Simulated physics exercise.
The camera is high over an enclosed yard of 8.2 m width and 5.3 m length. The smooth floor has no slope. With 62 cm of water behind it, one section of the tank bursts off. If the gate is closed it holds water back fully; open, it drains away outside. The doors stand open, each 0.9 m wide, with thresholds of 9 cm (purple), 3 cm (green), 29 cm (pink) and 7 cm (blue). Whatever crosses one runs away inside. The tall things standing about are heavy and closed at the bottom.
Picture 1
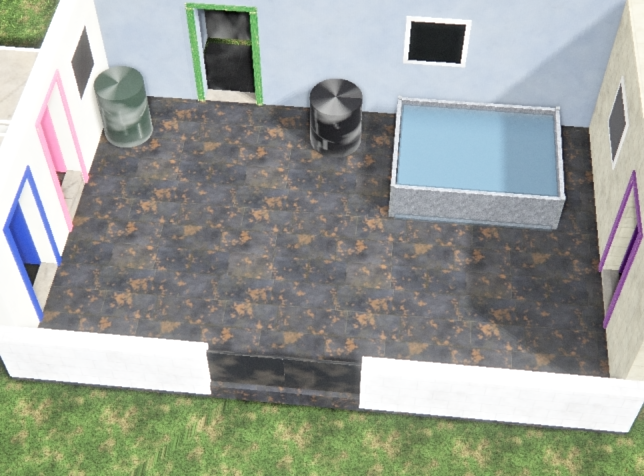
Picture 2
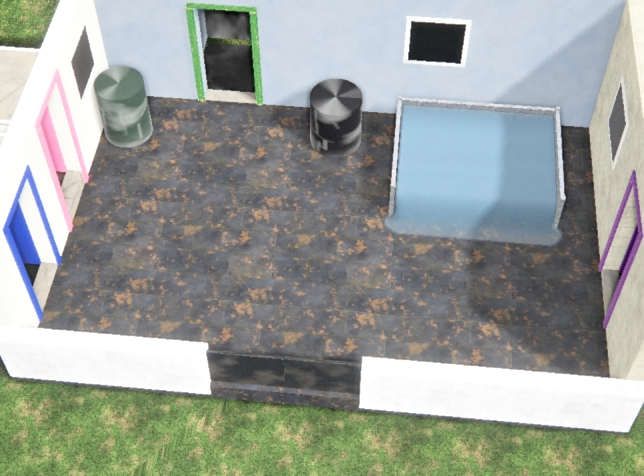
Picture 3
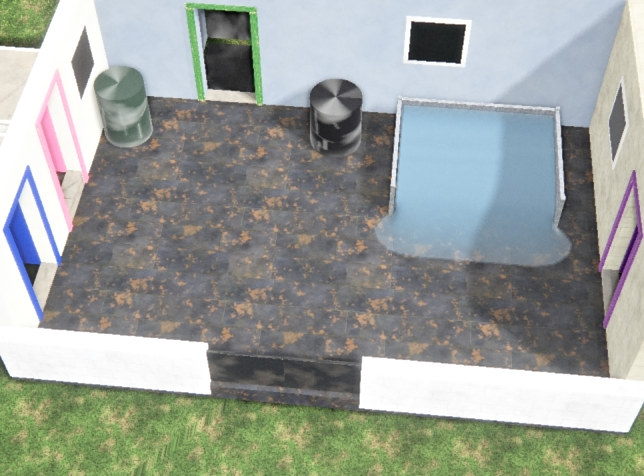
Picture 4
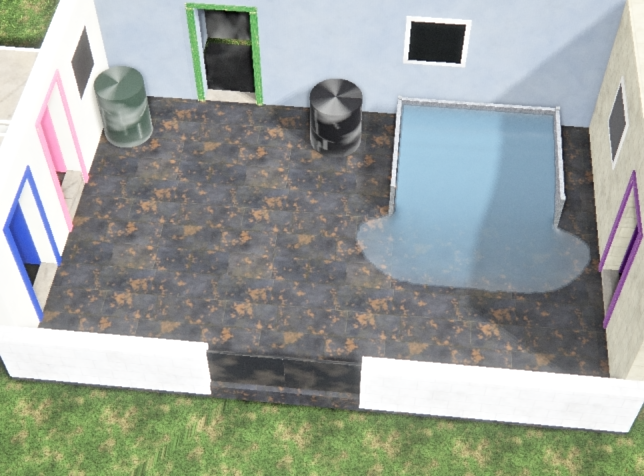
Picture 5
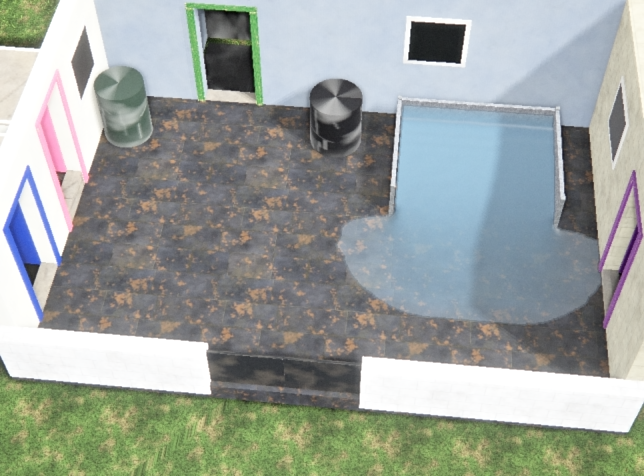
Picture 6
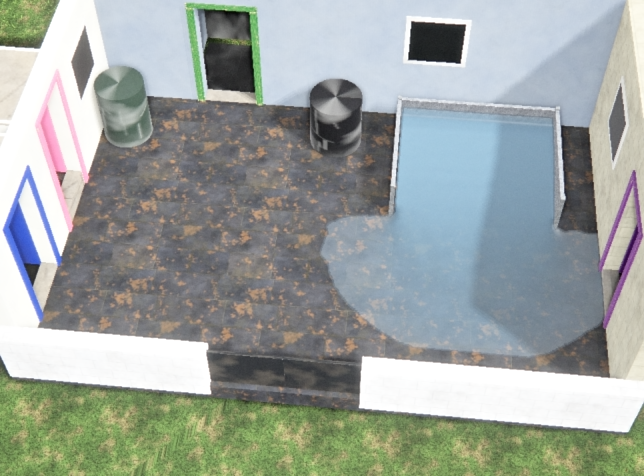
The clip opens on a walled yard seen from above, with a still, rectangular tank of water against the back wall. The tank's front side gives way and water pours onto the dark floor, spreading forward and sideways in a rounded sheet that reaches the right wall and nears the low front wall.
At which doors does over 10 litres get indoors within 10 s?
Door by door: At the purple door it goes over the limit; at the green door it passes the limit; at the pink door it does not reach the limit; at the blue door it passes the limit.
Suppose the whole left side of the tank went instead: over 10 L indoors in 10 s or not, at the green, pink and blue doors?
Against that limit: Green above, pink under, blue past it.
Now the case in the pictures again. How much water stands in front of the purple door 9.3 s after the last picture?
Some 5.0 cm.
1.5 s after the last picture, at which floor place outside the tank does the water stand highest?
At about (606, 406).
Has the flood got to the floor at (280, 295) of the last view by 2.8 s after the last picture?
It is flooded.
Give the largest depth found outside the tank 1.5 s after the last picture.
Roughly 46 cm.
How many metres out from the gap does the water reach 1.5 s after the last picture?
Roughly 5.0 m.
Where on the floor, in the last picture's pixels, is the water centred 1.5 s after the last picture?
Near (465, 282).
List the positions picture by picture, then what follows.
The first frame shows the tank at (477, 150) is whole and still, 62 cm deep.
In the second frame, water pours out at (474, 210) and has run 1.3 m, to (558, 232); typically 8 cm deep outside, 62 cm at the tank's back.
In the third frame, water pours out at (473, 212) and has run 1.5 m, to (380, 230); typically 11 cm deep outside, 62 cm at the tank's back.
In the fourth frame, the front is at (363, 238), 1.8 m from the gap at (473, 213); 3.5 m2 of floor is under water; 61 cm left at the back of the tank.
In the fifth frame, water pours out at (473, 214) and has run 2.1 m, to (577, 300); typically 8 cm deep outside, 55 cm at the tank's back.
In the sixth frame, water pours out at (473, 214) and has run 2.5 m, to (543, 348); typically 7 cm deep outside, 52 cm at the tank's back.
Then, 0.7 s after the last picture water covers 35 % of the floor and is deepest (38 cm) near (474, 394); purple door 14 cm at the sill, 0 L in, green door not reached, pink door not reached, blue door not reached.
Then, 1.5 s after the last picture water covers 40 % of the floor and is deepest (46 cm) near (606, 406); purple door 12 cm at the sill, 9 L in, green door not reached, pink door not reached, blue door not reached.
Then, 2.8 s after the last picture water covers 50 % of the floor and is deepest (24 cm) near (593, 405); purple door 19 cm at the sill, 35 L in, green door not reached, pink door not reached, blue door not reached.
Then, 5.3 s after the last picture water covers 85 % of the floor and is deepest (20 cm) near (99, 143); purple door 10 cm at the sill, 78 L in, green door not reached, pink door 10 cm at the sill, 0 L in, blue door 15 cm at the sill, 70 L in.
Then, 9.3 s after the last picture water covers 95 % of the floor and is deepest (11 cm) near (114, 98); purple door 5 cm at the sill, 80 L in, green door 9 cm at the sill, 71 L in, pink door 9 cm at the sill, 0 L in, blue door 8 cm at the sill, 119 L in.
